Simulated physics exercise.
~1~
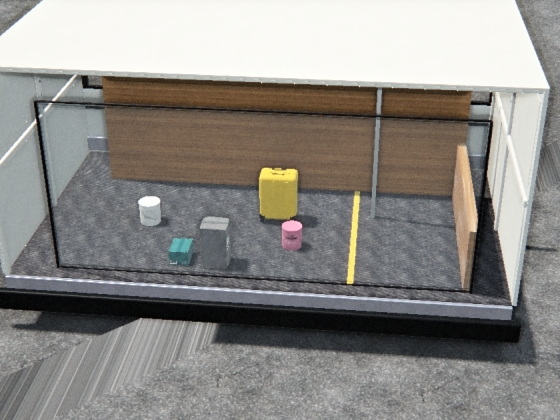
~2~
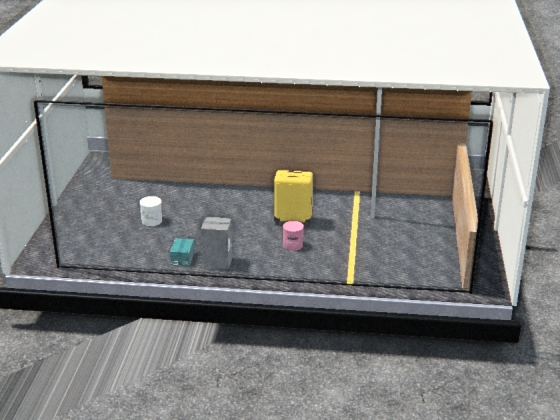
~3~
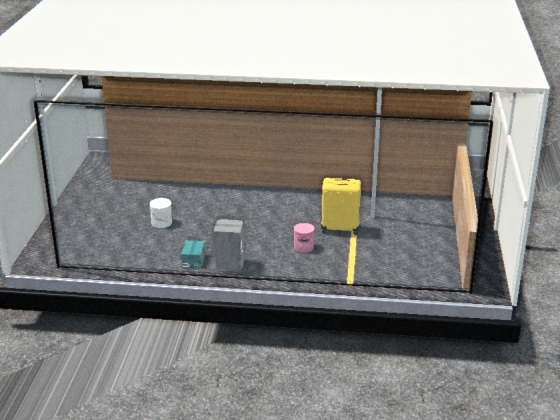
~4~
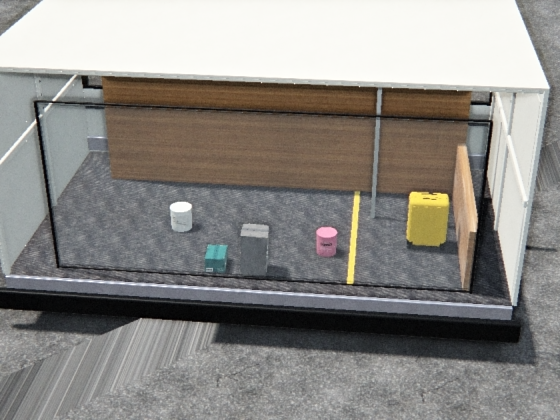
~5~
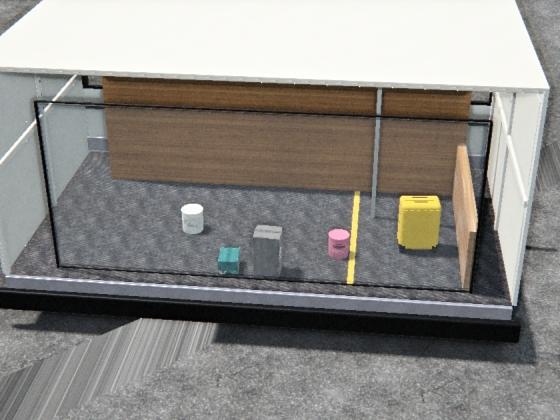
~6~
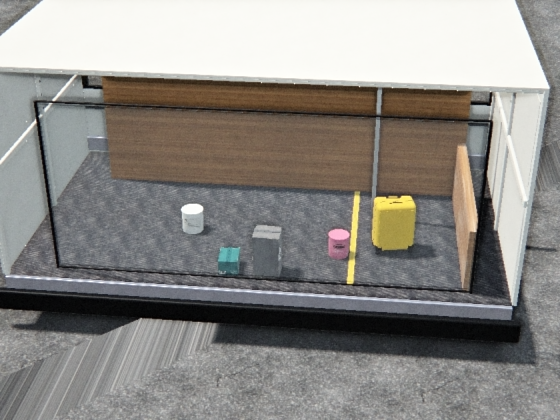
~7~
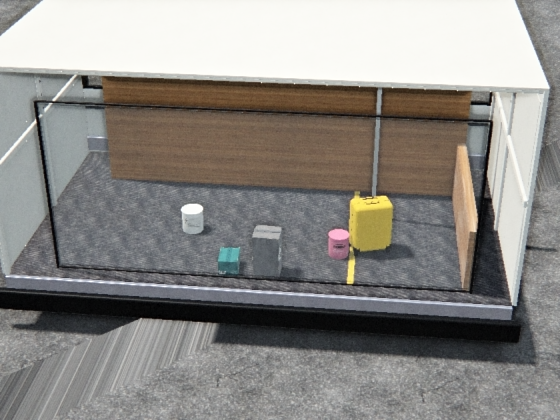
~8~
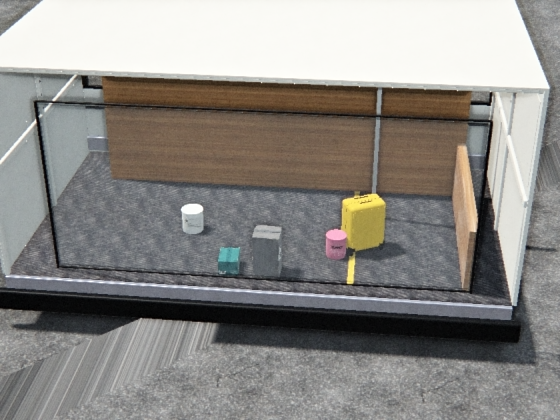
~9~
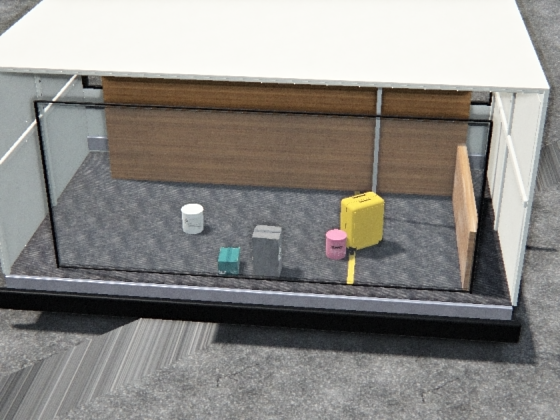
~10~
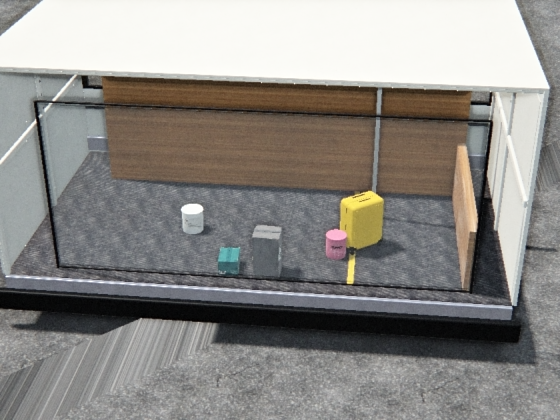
A bare, open-fronted bay with a dark floor, a wooden back wall and a thin pole is seen from above and in front. A yellow wheeled case stands near the middle behind a pink bucket, with a grey pack and teal carton in front, a white bucket at left and a yellow line at right. The case rolls right across the line, while the other things slide a shorter way right. Near the right-hand panel it turns back and rolls left, slowing beside the pink bucket. It ends upright, just past the line, with everything else left of it.
